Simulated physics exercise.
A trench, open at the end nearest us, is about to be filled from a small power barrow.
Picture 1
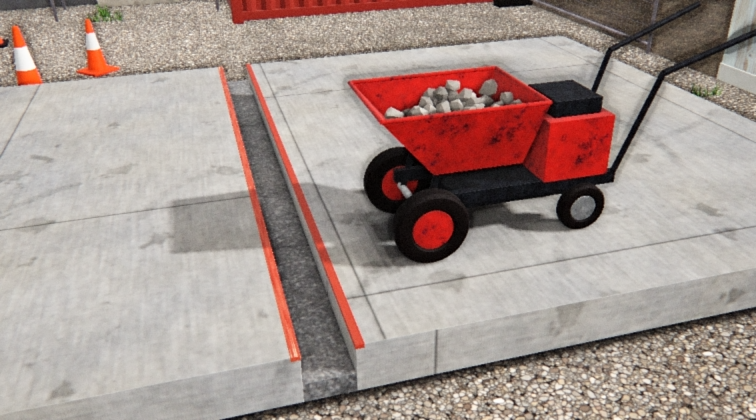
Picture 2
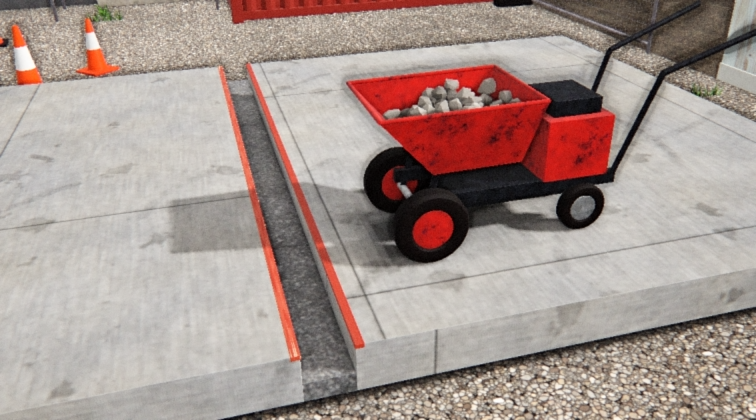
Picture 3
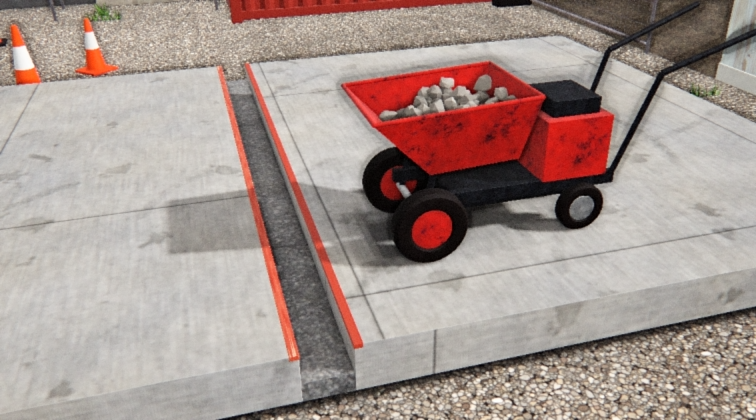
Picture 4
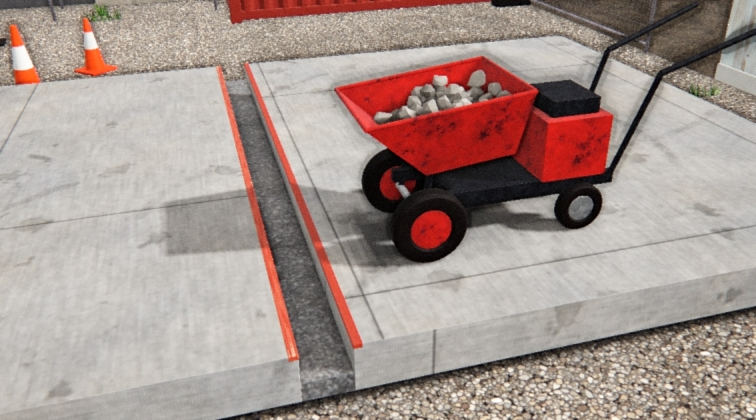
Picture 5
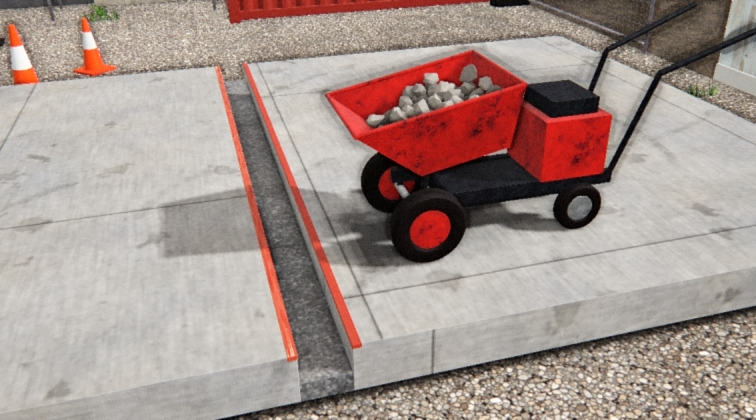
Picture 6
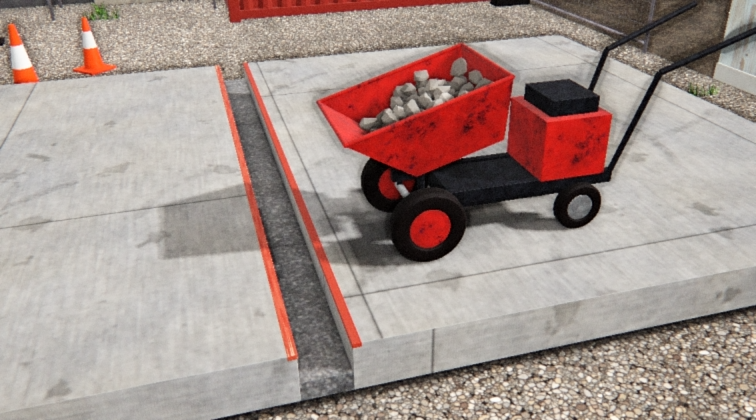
A red power barrow with black wheels and handles stands on a pale concrete slab at the right, seen from above and to one side, its skip loaded with grey broken stones. To its left a narrow, dark trench edged in orange-red crosses the slab, with orange cones behind on gravel. The skip sits level, then tilts gradually leftward, its stones riding along, while the wheels stay put.
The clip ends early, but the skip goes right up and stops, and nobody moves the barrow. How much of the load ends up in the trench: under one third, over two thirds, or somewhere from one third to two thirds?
It will put a third to two thirds into the trench.
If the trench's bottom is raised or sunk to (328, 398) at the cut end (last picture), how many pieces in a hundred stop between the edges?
It works out to some 50 percent.
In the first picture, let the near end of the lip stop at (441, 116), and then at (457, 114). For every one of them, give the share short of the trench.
First position: Some 10 percent; second position: Some 20 percent.
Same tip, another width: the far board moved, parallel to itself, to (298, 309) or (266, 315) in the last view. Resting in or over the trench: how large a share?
Close to 10 per cent in the first, close to 60 per cent in the second.
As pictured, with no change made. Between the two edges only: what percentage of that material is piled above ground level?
About 20 %.
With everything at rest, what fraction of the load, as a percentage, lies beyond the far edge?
Roughly 30 percent.
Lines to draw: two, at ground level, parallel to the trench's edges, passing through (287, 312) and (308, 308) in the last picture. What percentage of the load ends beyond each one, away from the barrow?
First 30 in a hundred, second 60 in a hundred.
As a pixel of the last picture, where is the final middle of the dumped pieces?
The centre comes to rest near (276, 253).
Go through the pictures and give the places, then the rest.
The first picture shows lip of the skip near (382, 123), level; top of the load near (474, 103), broken stones; first edge of the trench near (343, 303); far edge near (284, 313), the trench under half as wide as the skip, and about half as deep as wide.
The second picture shows lip of the skip near (380, 123), level; top of the load near (473, 102).
The third picture shows lip of the skip near (374, 126), tipped barely; top of the load near (468, 100).
The fourth picture shows lip of the skip near (366, 131), tipped a little; top of the load near (462, 98).
The fifth picture shows lip of the skip near (356, 137), tipped a little; top of the load near (453, 95).
The sixth picture shows lip of the skip near (346, 146), tipped clearly; top of the load near (443, 92); first edge of the trench near (340, 301); far edge near (281, 312).
Shortly afterwards, skip tipped steeply; the whole lot in the skip.
Next, skip tipped right over; near two thirds in the skip; near a quarter in or heaped over the trench; a little beyond it.
Some moments later, skip tipped right over; near a quarter in the skip; near a third in or heaped over the trench; near a third beyond it.
In the end, skip tipped right over; near a quarter in the skip; near half in or heaped over the trench; near a third beyond it.
